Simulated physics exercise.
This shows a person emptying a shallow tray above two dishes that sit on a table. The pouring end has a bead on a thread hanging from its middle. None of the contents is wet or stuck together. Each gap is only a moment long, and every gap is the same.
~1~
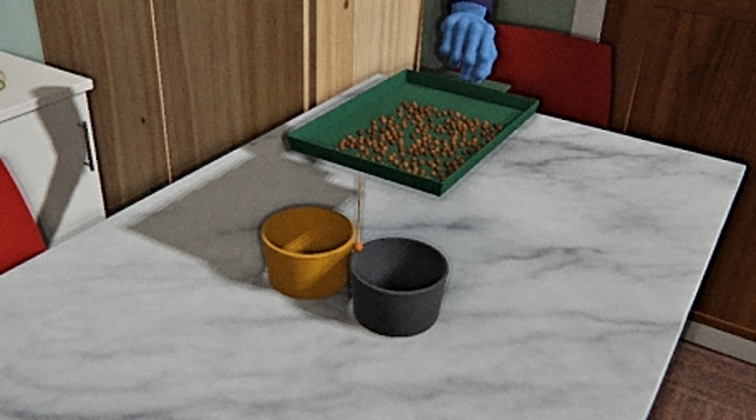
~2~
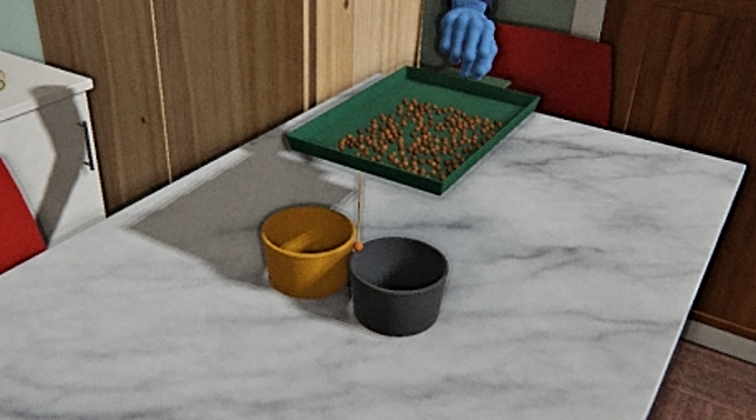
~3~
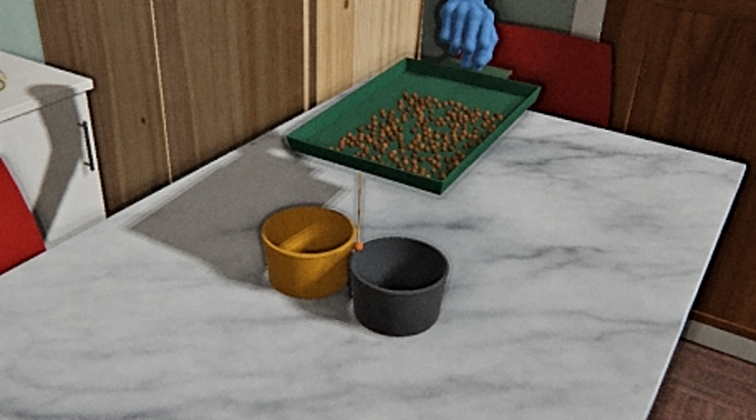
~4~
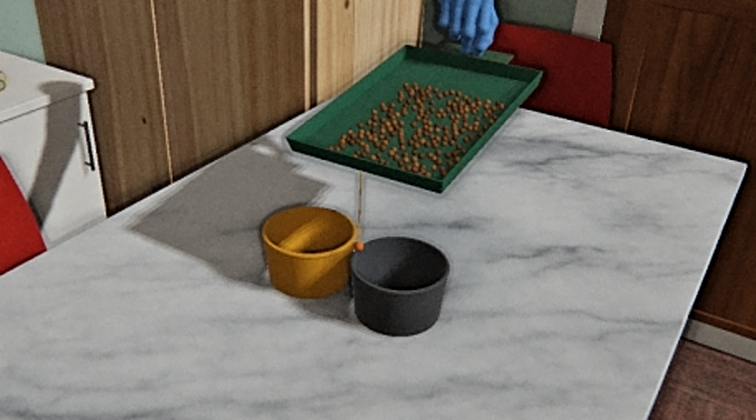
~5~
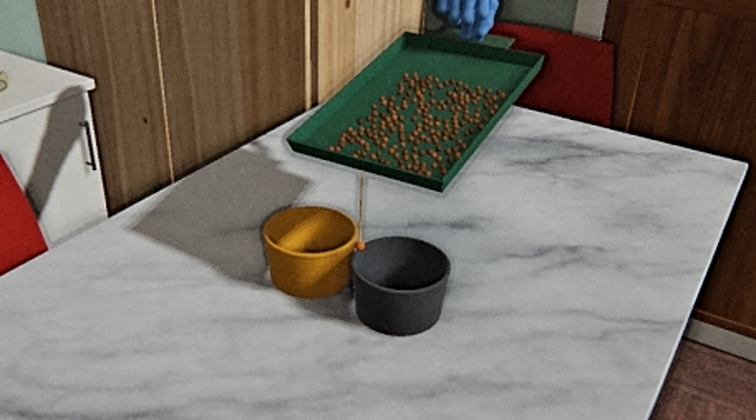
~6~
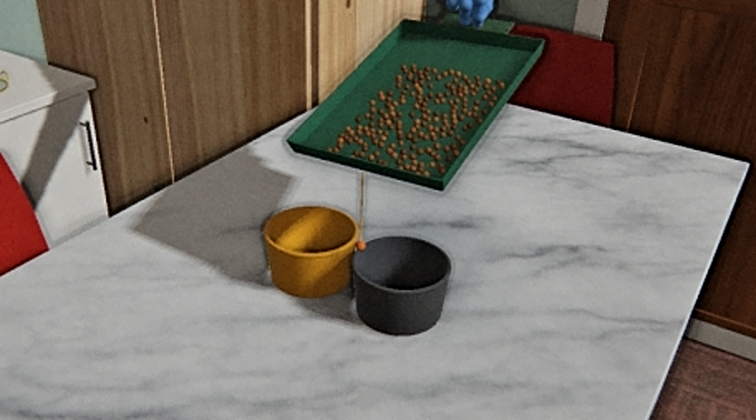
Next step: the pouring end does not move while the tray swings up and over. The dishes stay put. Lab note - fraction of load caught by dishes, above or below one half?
Pretty clear the dishes gather a lesser part of what falls.
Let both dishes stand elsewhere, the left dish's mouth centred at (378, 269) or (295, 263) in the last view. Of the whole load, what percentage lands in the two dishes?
Trial 1 around 20 percent, trial 2 around 90 percent.
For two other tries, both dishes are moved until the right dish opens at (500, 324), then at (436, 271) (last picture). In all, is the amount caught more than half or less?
So that's a lesser portion the first time round, a lesser portion the second.
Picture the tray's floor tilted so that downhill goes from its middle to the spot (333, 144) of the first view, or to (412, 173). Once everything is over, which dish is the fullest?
Leftward dish on the first try, Rightward dish on the second.
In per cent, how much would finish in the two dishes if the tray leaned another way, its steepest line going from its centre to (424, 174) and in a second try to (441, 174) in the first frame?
Respectively close to 60 and 80 in a hundred.
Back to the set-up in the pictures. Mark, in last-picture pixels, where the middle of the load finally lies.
Resting centre, last picture - approx. (288, 314).
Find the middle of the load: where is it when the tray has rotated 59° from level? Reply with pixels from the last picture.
Look about (363, 151) in the last picture.
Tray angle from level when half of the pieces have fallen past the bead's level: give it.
Somewhere around 105 degrees.
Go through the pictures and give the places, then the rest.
Corners of the pouring end at (291, 135) and (441, 181), level; middle of the load at (424, 140), cereal balls; left dish at (282, 270); right dish at (373, 307); bead on its thread at (357, 247), in the first picture.
Corners of the pouring end at (291, 134) and (441, 180), level; middle of the load at (425, 138), in the second picture.
Corners of the pouring end at (291, 135) and (441, 180), tipped barely, lowest at the left corner; middle of the load at (425, 134), in the third picture.
Corners of the pouring end at (291, 137) and (441, 179), tipped a little, lowest at the left corner; middle of the load at (425, 128), in the fourth picture.
Corners of the pouring end at (291, 138) and (441, 178), tipped a little, lowest at the left corner; middle of the load at (426, 122), in the fifth picture.
Corners of the pouring end at (291, 139) and (441, 178), tipped clearly, lowest at the left corner; middle of the load at (424, 117); left dish at (284, 269); right dish at (376, 305), in the sixth picture.
Soon, tray tipped steeply; nearly all on the tray; a stray few in the air.
A while on, tray tipped right over; most on the tray; a stray few in the left dish; a stray few outside both; a small part in the air.
Towards the end, tray tipped past a quarter turn; about a quarter in the left dish; most outside both.
Finally, tray tipped past a quarter turn; none in the right dish; about a quarter in the left dish; most outside both.
